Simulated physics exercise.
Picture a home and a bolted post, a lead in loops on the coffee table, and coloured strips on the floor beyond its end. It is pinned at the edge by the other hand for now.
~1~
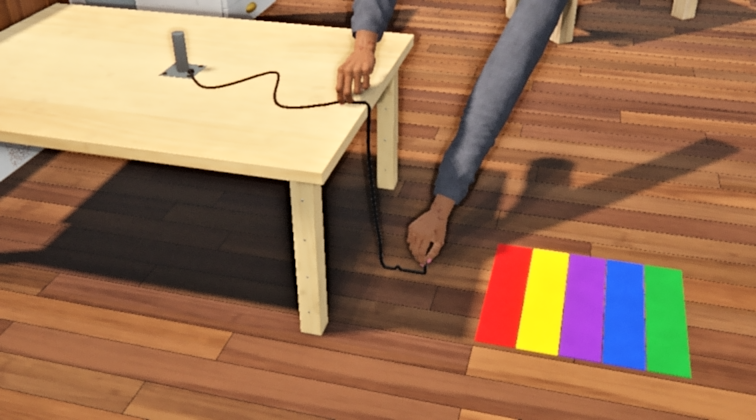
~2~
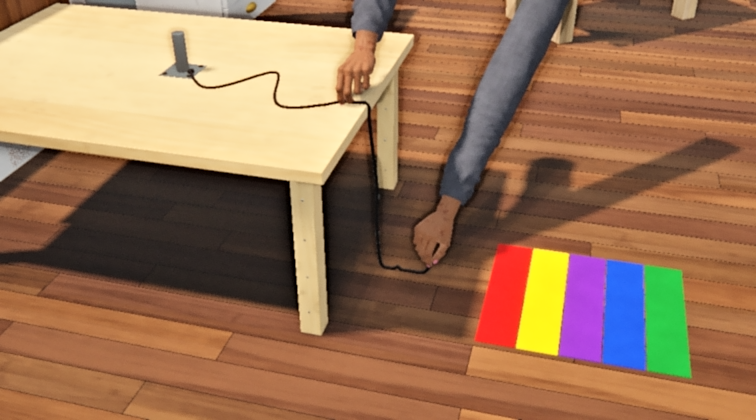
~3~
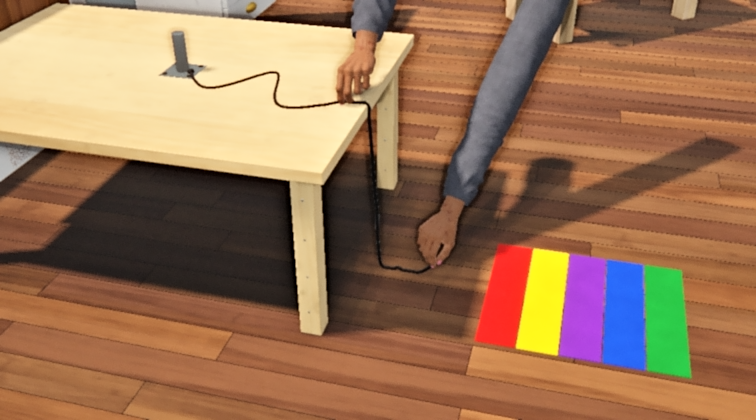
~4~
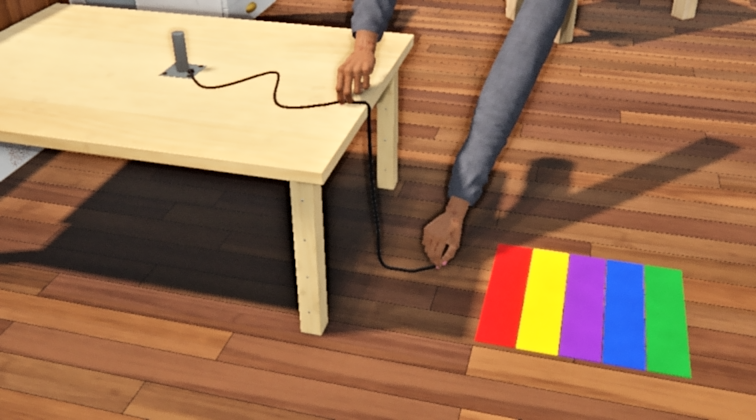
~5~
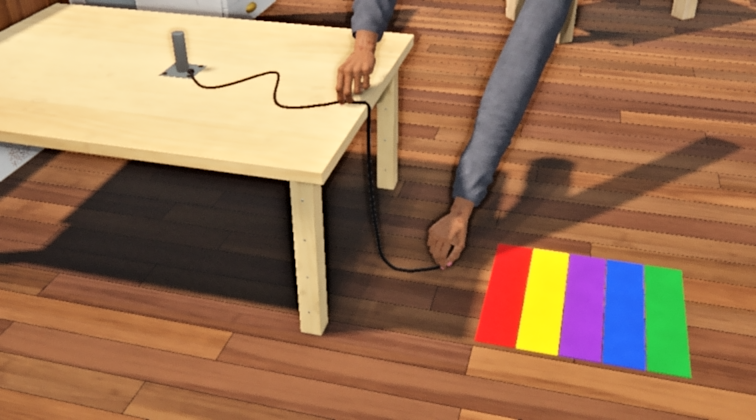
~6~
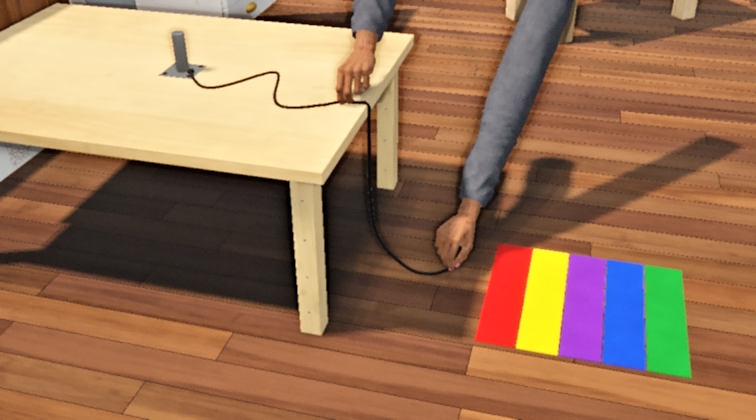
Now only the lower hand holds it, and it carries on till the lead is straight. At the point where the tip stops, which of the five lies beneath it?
The green strip lies beneath it.
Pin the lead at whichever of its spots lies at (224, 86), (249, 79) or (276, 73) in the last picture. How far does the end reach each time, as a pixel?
Roughly (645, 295), (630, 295) and (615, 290).
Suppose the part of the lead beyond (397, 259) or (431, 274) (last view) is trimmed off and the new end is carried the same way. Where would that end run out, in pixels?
The pixels are close to (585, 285) and (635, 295), one per try.
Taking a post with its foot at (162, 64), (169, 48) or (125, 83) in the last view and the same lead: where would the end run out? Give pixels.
About (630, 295), (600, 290) and (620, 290).
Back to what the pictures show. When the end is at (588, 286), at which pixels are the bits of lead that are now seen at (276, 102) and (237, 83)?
Point 1 - (372, 102); point 2 - (265, 79).
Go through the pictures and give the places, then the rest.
End (425, 261); red (499, 324); yellow (540, 331); purple (581, 338); blue (624, 345); green (668, 353), in the first frame.
End (431, 262); lead through (200, 85) (277, 73) (280, 106) (364, 105) (377, 184) (379, 252), in the second frame.
End (436, 263), in the third frame.
End (441, 264); lead through (200, 85) (277, 73) (280, 106) (364, 105) (372, 184) (379, 252), in the fourth frame.
End (446, 265), in the fifth frame.
End (453, 266); lead through (200, 85) (277, 73) (280, 106) (364, 105) (369, 184) (388, 251), in the sixth frame.
Soon after, end near (588, 286); over purple.
After that, end near (639, 294); over blue.
At the stop, end near (669, 299); over green. It gets as far as the green strip.
